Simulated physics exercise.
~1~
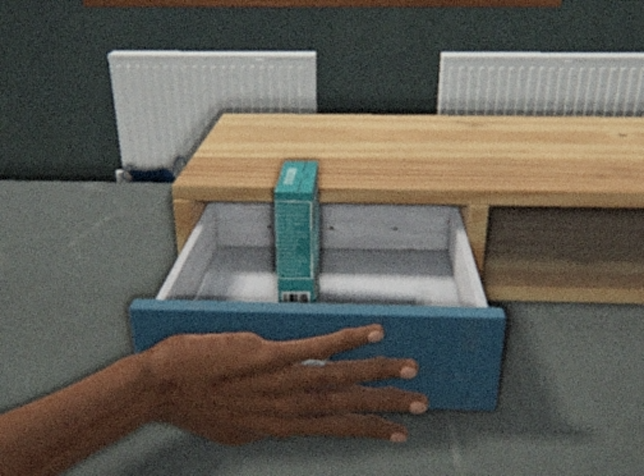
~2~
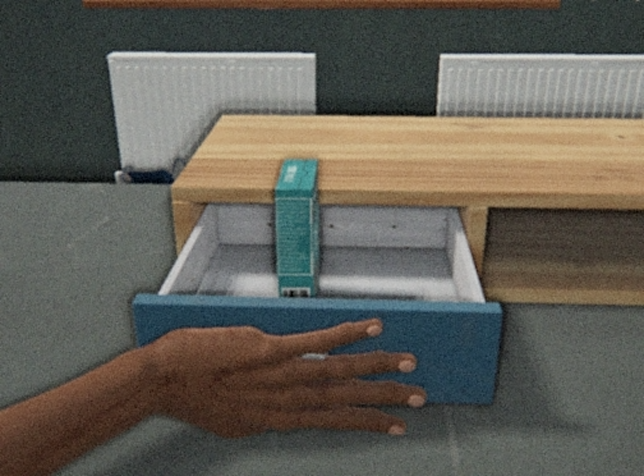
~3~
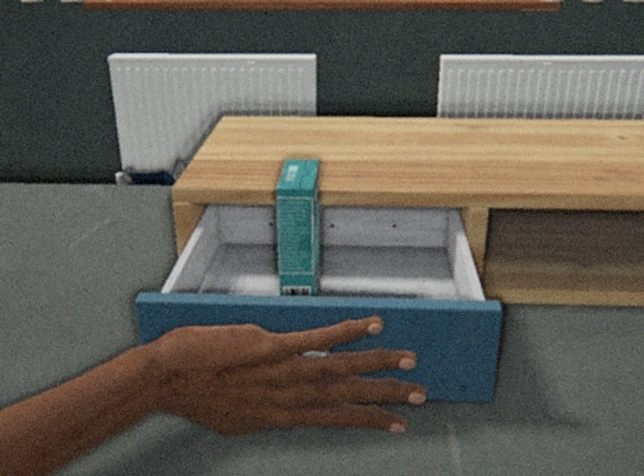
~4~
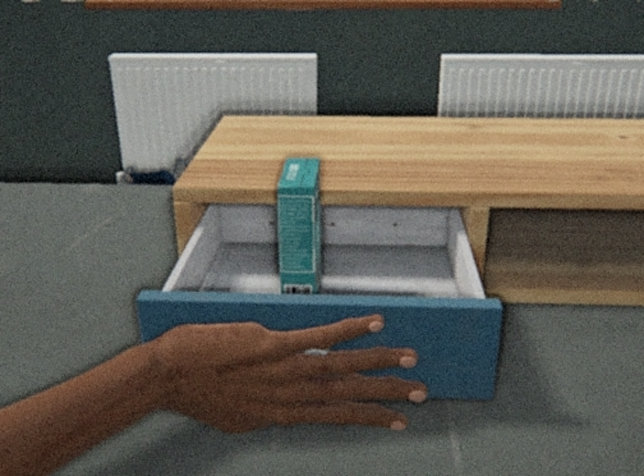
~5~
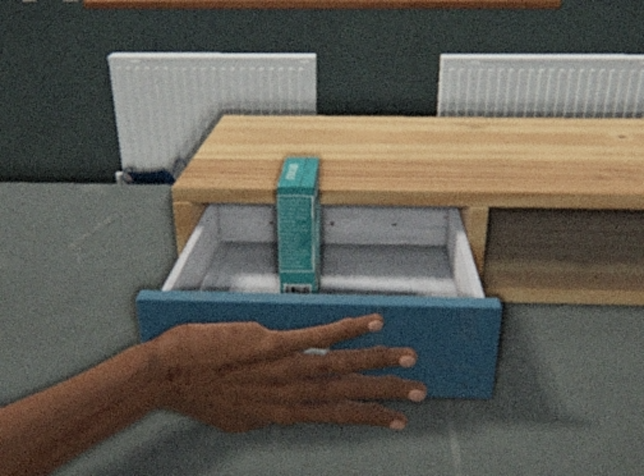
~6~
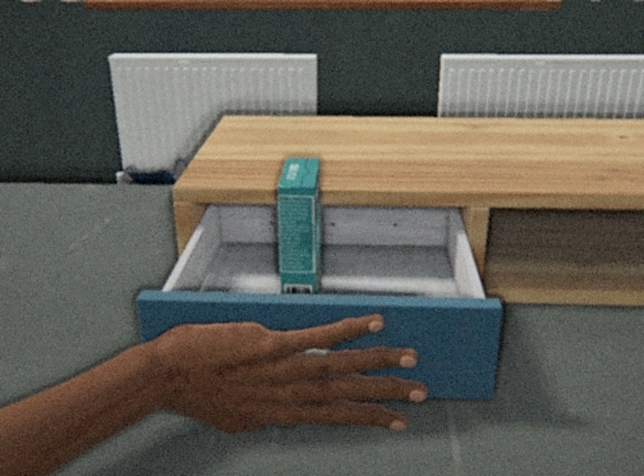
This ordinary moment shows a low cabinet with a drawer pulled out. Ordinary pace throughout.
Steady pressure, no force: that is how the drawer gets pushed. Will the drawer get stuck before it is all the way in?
Odds are the drawer stays partway out afterwards.
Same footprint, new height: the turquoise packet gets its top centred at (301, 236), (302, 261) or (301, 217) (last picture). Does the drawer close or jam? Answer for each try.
It pushes fully shut, then pushes fully shut, then is blocked.
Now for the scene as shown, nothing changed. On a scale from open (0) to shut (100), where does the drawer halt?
It comes to rest at close to 50 per cent, I'd say.
Then, 0.28 s past the last view, drawer starting in.
Then, 0.40 s past the last view, drawer about half in.
Finally, the drawer stays ajar.
